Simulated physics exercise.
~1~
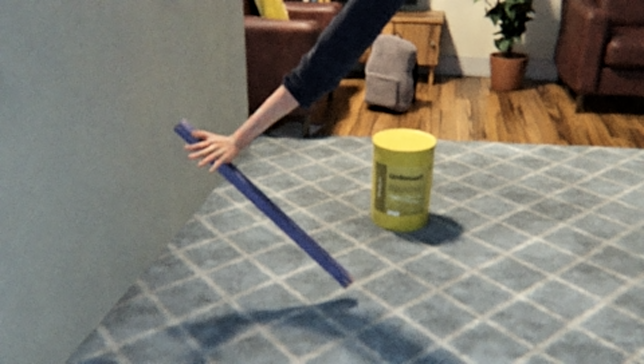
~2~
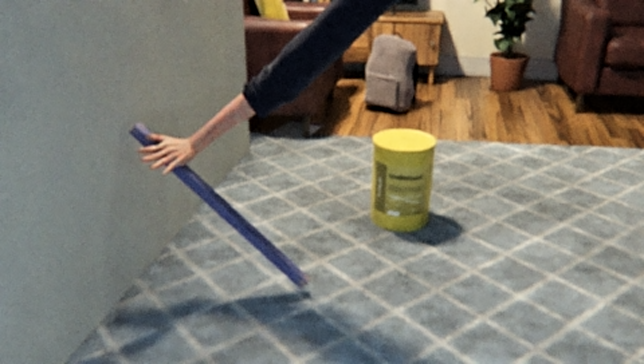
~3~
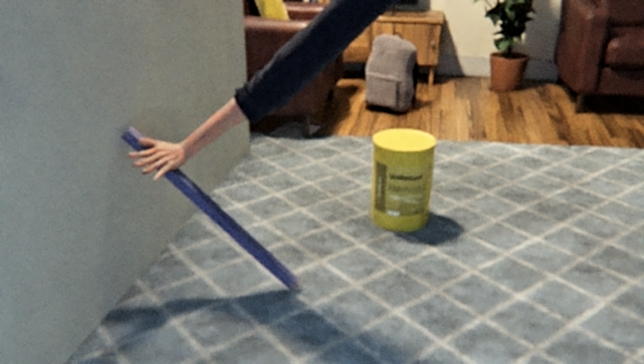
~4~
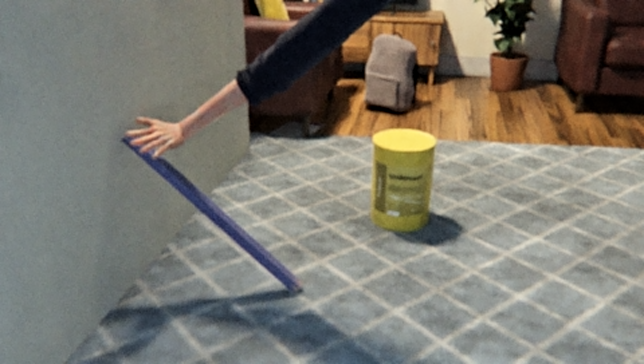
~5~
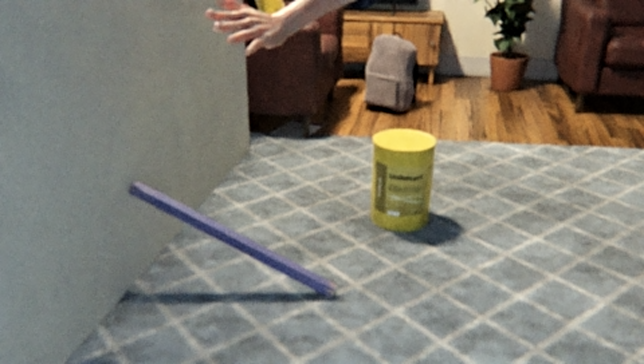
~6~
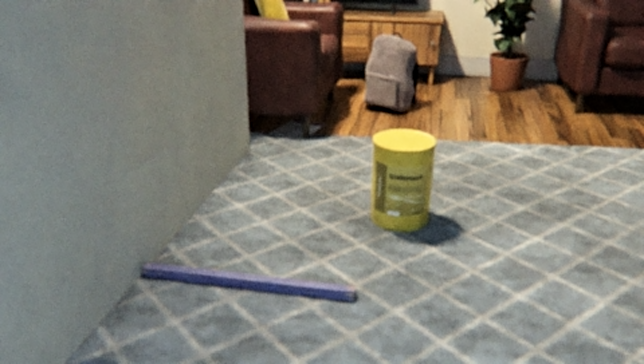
A living room corner with a patterned blue-grey rug is seen from slightly above, with a plain grey wall on the left. A yellow pail stands near the middle, while a backpack, a potted plant and brown leather seats sit on or around the wooden floor behind. A hand in a dark sleeve moves a blue pole leftward and leans it against the wall. The fingers open and the hand draws back. The pole slips down the wall as its foot slides right, and it ends lying flat on the rug, the pail still standing in place.
